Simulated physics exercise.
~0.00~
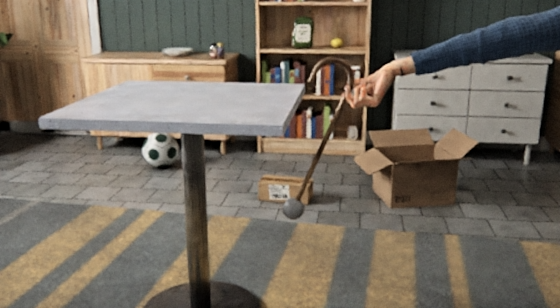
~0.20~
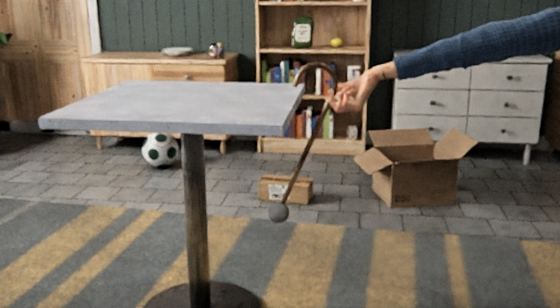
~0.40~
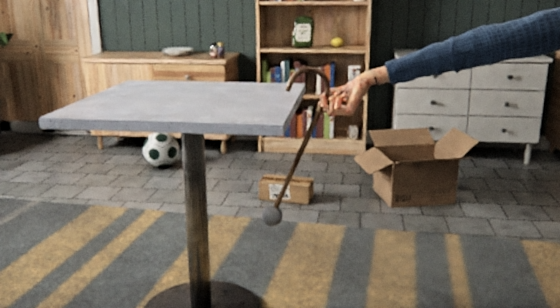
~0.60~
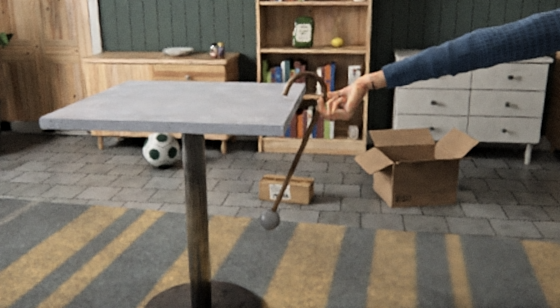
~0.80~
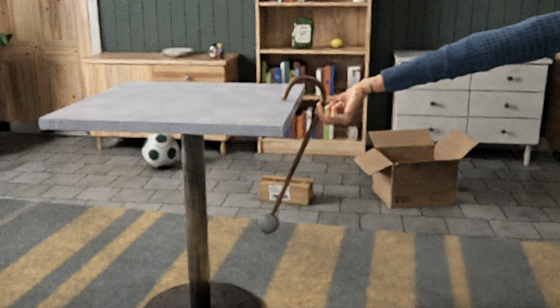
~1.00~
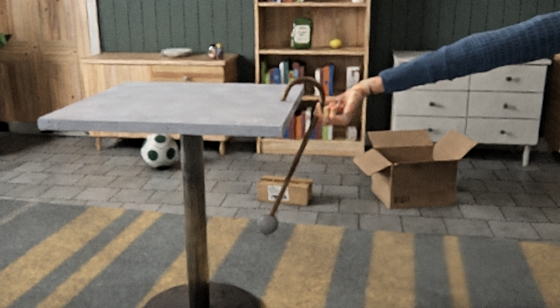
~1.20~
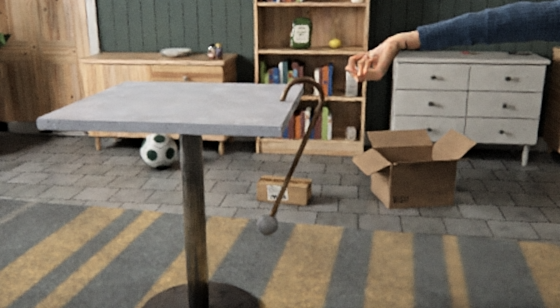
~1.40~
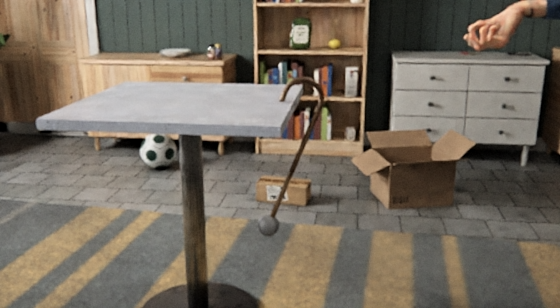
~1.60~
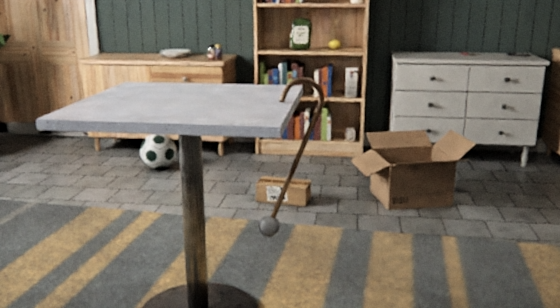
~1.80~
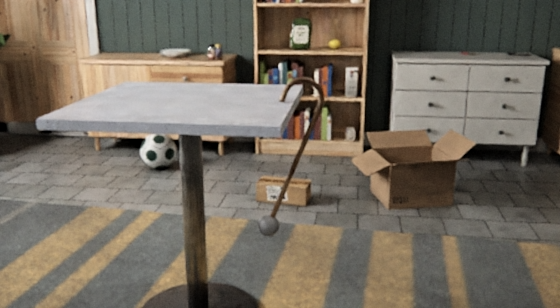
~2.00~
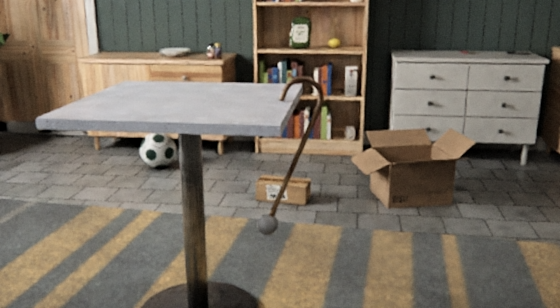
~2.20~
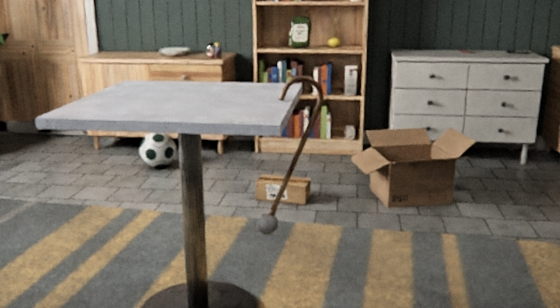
A hand in a blue sleeve carried a long hooked stick with a grey ball at its lower end leftward to a grey table, set its crook over the edge, then let go and drew away to the right, leaving it hanging there still.
